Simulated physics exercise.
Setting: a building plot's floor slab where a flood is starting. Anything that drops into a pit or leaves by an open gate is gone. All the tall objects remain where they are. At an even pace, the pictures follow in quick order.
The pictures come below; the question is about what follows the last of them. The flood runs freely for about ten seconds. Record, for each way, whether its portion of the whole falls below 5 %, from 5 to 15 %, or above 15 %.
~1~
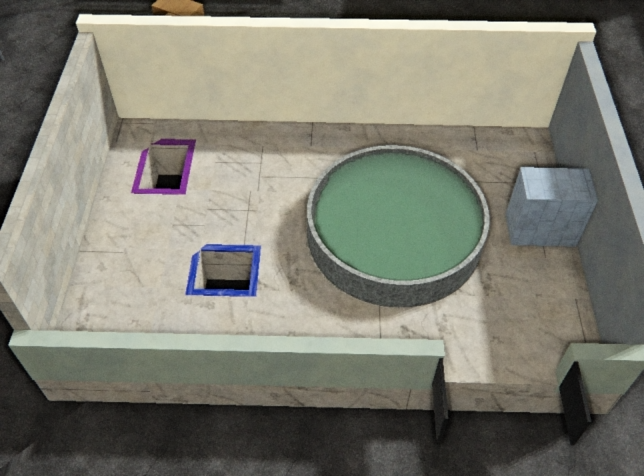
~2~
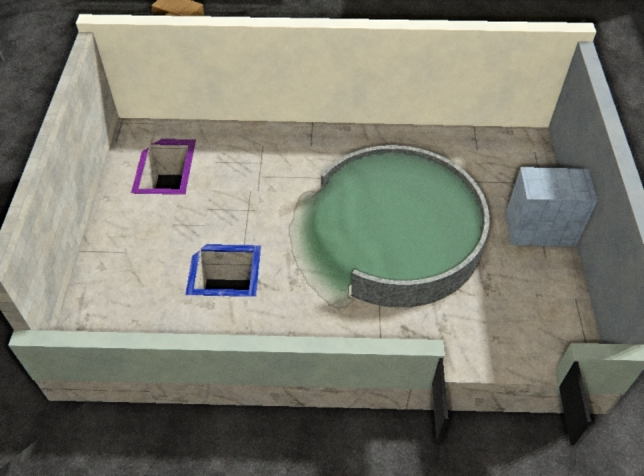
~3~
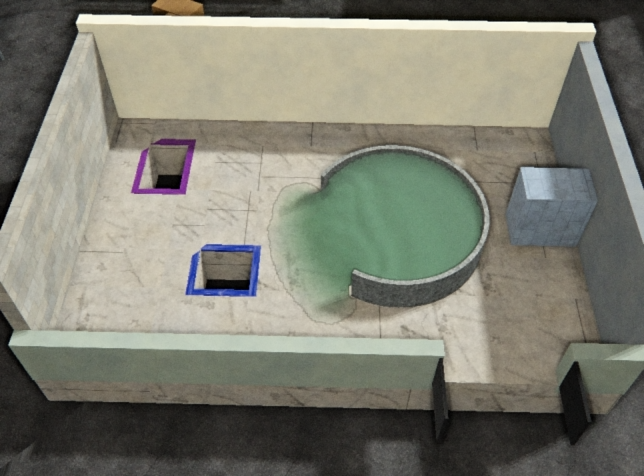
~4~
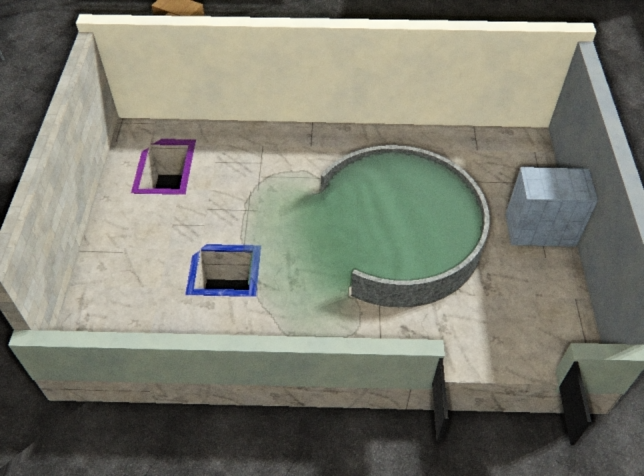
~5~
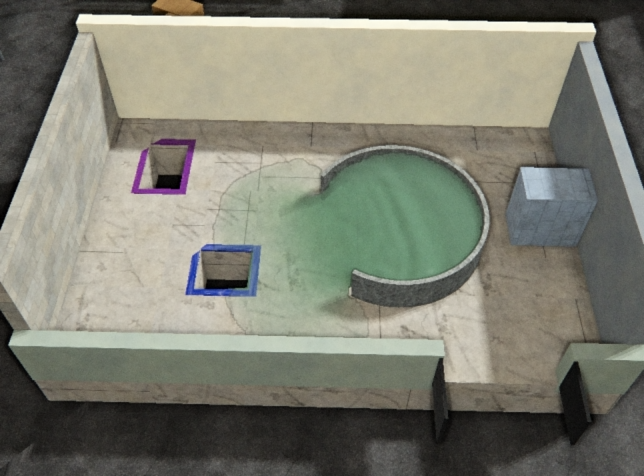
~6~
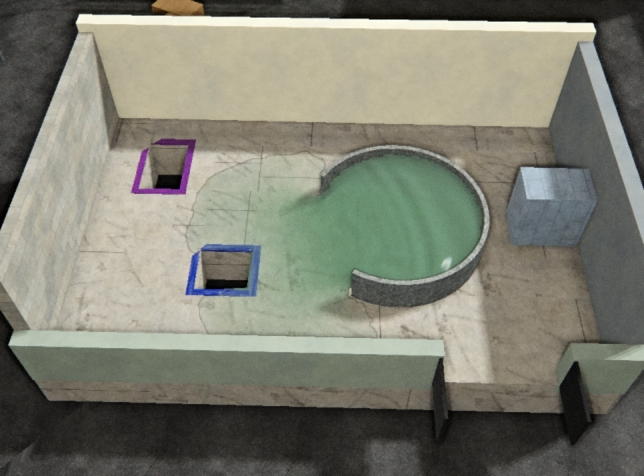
Gate: Short of five per cent. Purple pit: Beyond fifteen per cent. Blue pit: Beyond fifteen per cent.
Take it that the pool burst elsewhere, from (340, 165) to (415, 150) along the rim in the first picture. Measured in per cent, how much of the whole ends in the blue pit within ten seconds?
In percent, blue takes 2.
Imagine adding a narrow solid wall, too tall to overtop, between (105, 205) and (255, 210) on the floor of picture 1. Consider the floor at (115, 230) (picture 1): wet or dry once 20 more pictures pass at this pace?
My call: Swamped.
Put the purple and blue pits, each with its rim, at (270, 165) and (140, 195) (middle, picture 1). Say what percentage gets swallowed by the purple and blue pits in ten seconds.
Per cent by pit - purple: 12 / blue: 35.
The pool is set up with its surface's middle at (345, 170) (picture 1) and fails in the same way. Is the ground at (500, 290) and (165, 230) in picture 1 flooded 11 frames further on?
First spot not reached, second spot swamped.
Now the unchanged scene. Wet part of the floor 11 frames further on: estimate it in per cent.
My estimate is roughly 45 percent.
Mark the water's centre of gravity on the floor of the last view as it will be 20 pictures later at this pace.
About (273, 252).
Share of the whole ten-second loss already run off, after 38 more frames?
My guess would be around 70 percent.
A moment on, water covers 40 % of the floor; the gate 0 %, the purple pit 1 %, the blue pit 5 %.
Next, water covers 45 % of the floor; the gate 0 %, the purple pit 3 %, the blue pit 11 %.
Then, water covers 55 % of the floor; the gate 0 %, the purple pit 6 %, the blue pit 18 %.
Later, water covers 60 % of the floor; the gate 0 %, the purple pit 14 %, the blue pit 29 %.
In the end, water covers 85 % of the floor; the gate 1 %, the purple pit 22 %, the blue pit 37 %.
